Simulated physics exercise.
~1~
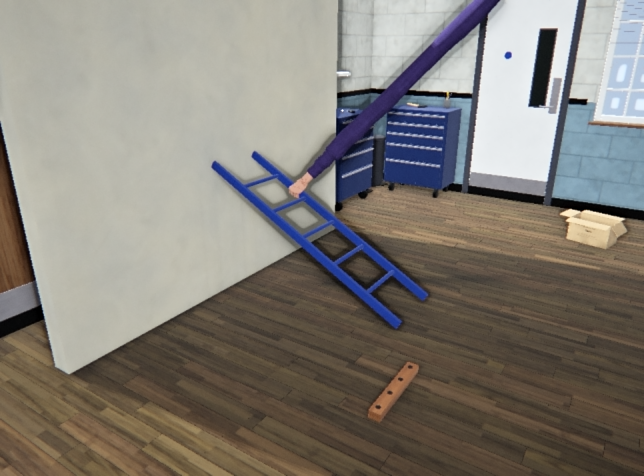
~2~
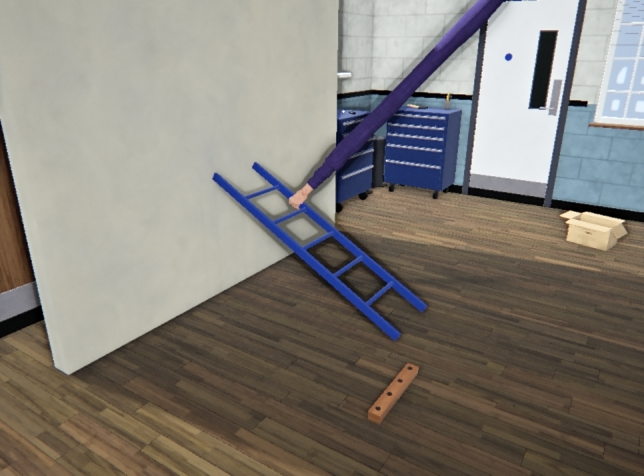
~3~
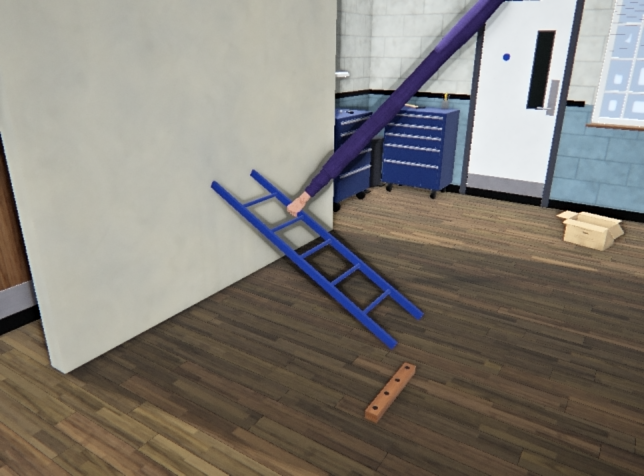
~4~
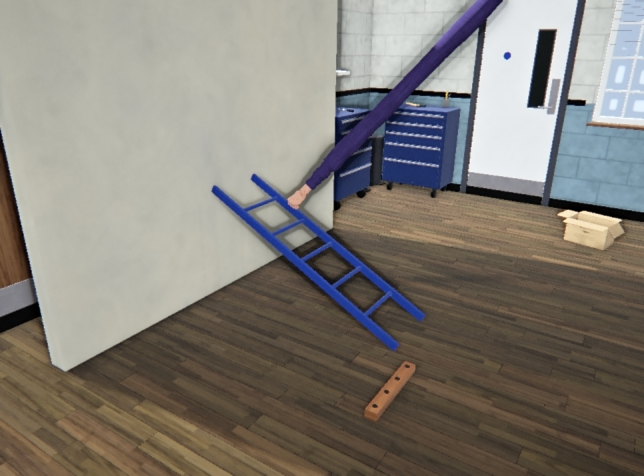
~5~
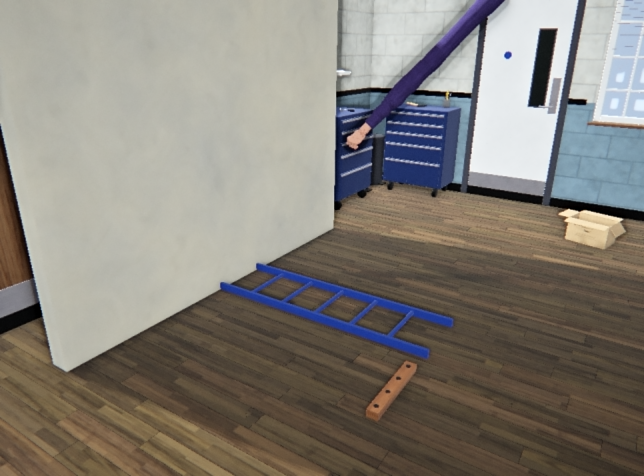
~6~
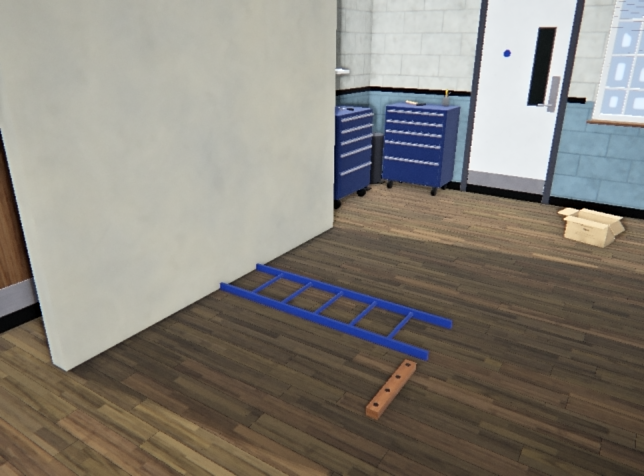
Blue ladder-like rack leaning against a pale wall sliding down as a purple-sleeved hand lets go and withdraws, ending flat on the floor.
